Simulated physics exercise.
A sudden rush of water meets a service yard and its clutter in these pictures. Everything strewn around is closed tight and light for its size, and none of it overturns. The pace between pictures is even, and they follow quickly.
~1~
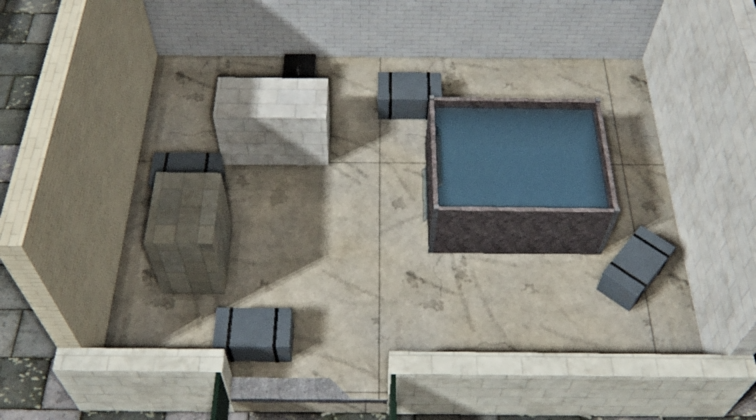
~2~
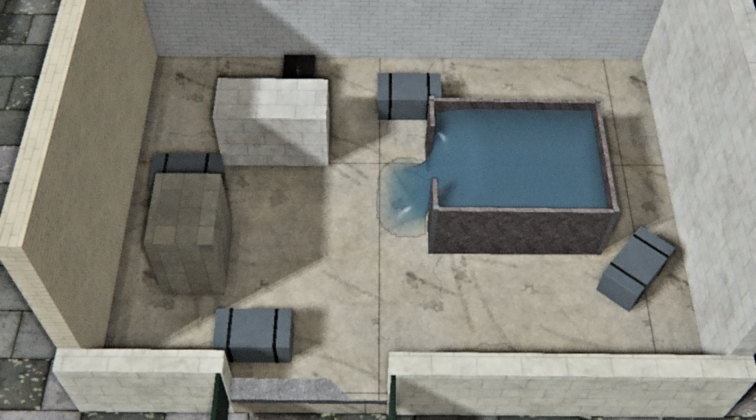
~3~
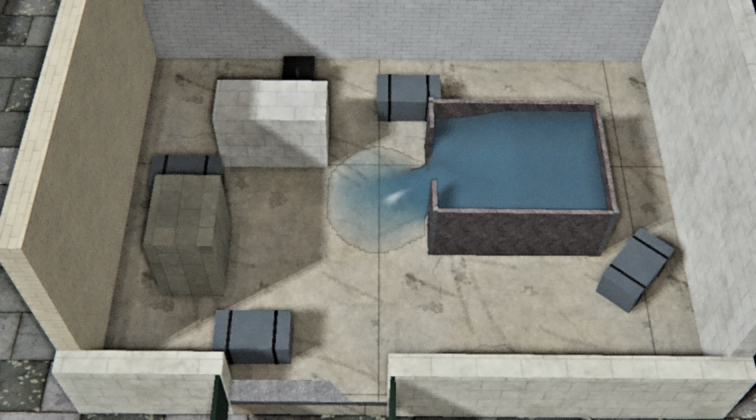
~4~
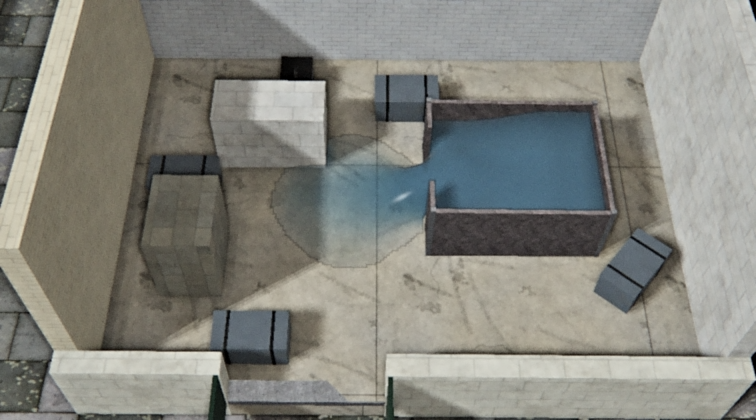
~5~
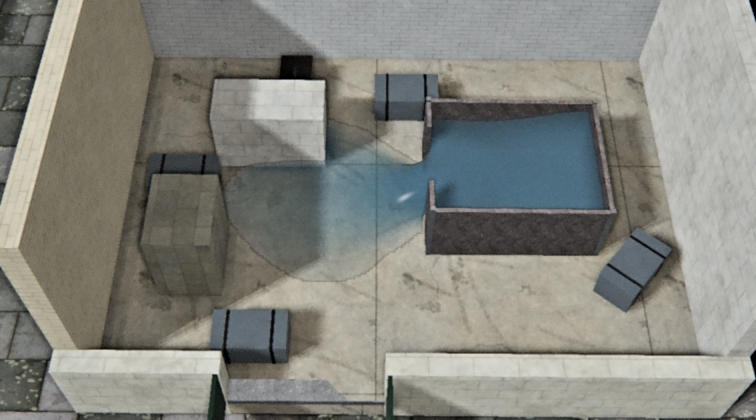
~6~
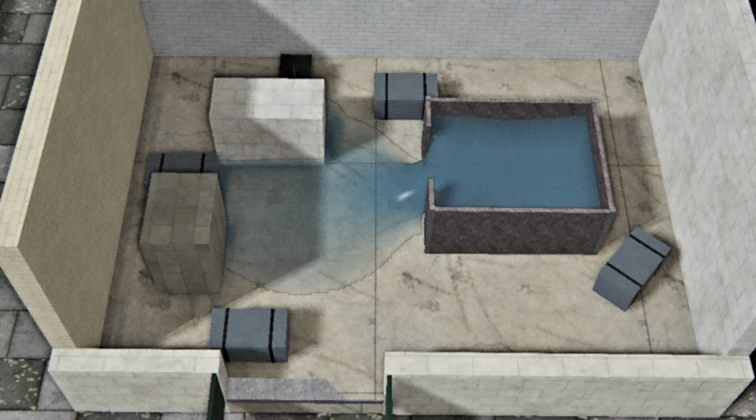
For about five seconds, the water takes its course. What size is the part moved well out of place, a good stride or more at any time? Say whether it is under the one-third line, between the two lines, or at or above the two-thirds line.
It is between the two lines.
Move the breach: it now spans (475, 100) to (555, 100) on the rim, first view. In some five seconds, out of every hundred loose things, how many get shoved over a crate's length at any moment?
60 per cent or thereabouts.
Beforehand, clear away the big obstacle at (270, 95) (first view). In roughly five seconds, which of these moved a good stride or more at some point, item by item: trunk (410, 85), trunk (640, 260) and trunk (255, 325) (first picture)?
In the order given: Stayed put, stayed put, got displaced.
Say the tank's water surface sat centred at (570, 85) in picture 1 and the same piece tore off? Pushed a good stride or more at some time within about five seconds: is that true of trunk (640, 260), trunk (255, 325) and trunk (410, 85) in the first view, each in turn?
Taking them in turn: Kept near its start; got sent well off; got sent well off.
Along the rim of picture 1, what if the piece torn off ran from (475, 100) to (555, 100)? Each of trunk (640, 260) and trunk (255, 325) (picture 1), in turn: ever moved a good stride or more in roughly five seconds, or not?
The first one went the full distance, the second came up short.
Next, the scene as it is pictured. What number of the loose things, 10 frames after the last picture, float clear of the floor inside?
1 of them.
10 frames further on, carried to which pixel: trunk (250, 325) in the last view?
(259, 361), roughly.
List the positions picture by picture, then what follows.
The first picture shows a trunk at (186, 168), on the bottom; a trunk at (253, 327) rests on the ground; 0 of 5 have shifted.
The second picture shows a trunk at (186, 169) rests on the ground; a trunk at (253, 327) rests on the ground; 0 of 5 have shifted.
The third picture shows a trunk at (185, 170), on the bottom; a trunk at (252, 329), on the bottom; 0 of 5 have shifted.
The fourth picture shows a trunk at (183, 170), on the bottom; a trunk at (250, 329) rests on the ground; 0 of 5 have shifted.
The fifth picture shows a trunk at (183, 170), on the bottom; a trunk at (250, 328), on the bottom; 0 of 5 have shifted.
The sixth picture shows a trunk at (182, 168), on the bottom; a trunk at (249, 327) rests on the ground; 0 of 5 have shifted.
A moment on, 0 of 5 are well off their spots; 0 afloat.
Next, 1 of 5 are well off their spots; 1 afloat.
Later, 3 of 5 are well off their spots; 2 afloat.
In the end, 3 of 5 are well off their spots, and 3 have been at some point; 2 afloat.
